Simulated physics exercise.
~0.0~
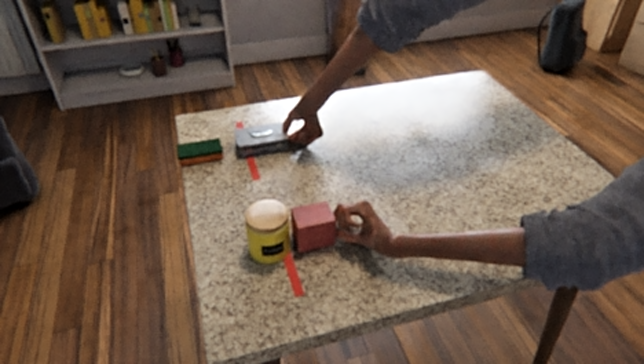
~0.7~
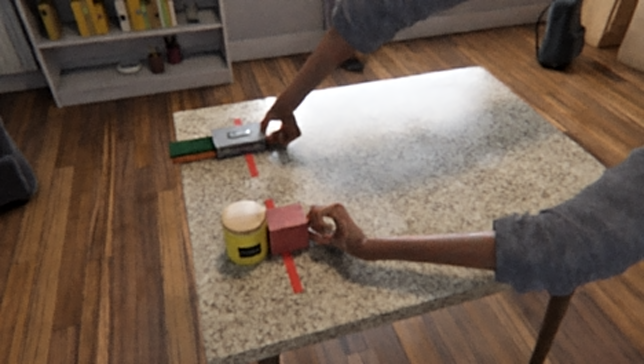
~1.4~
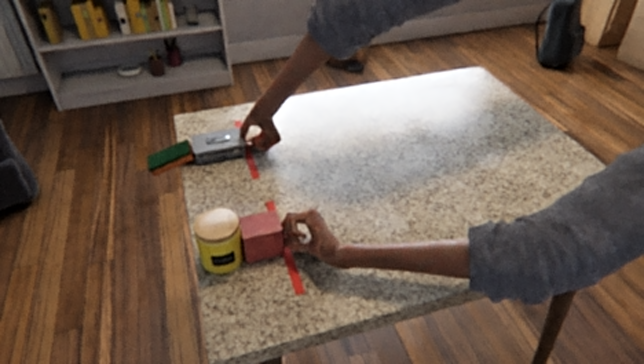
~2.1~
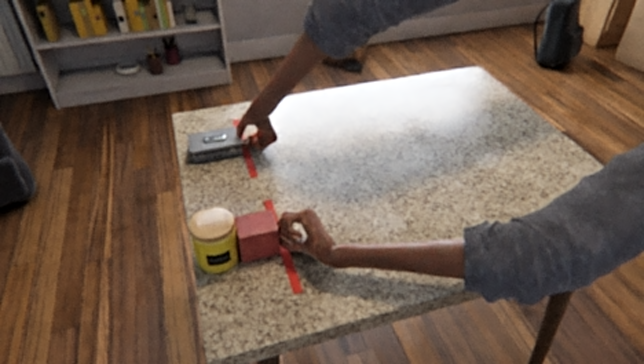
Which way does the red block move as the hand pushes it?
The red block moves to the left, toward the near edge lane's end where the yellow jar is pushed along ahead of it.
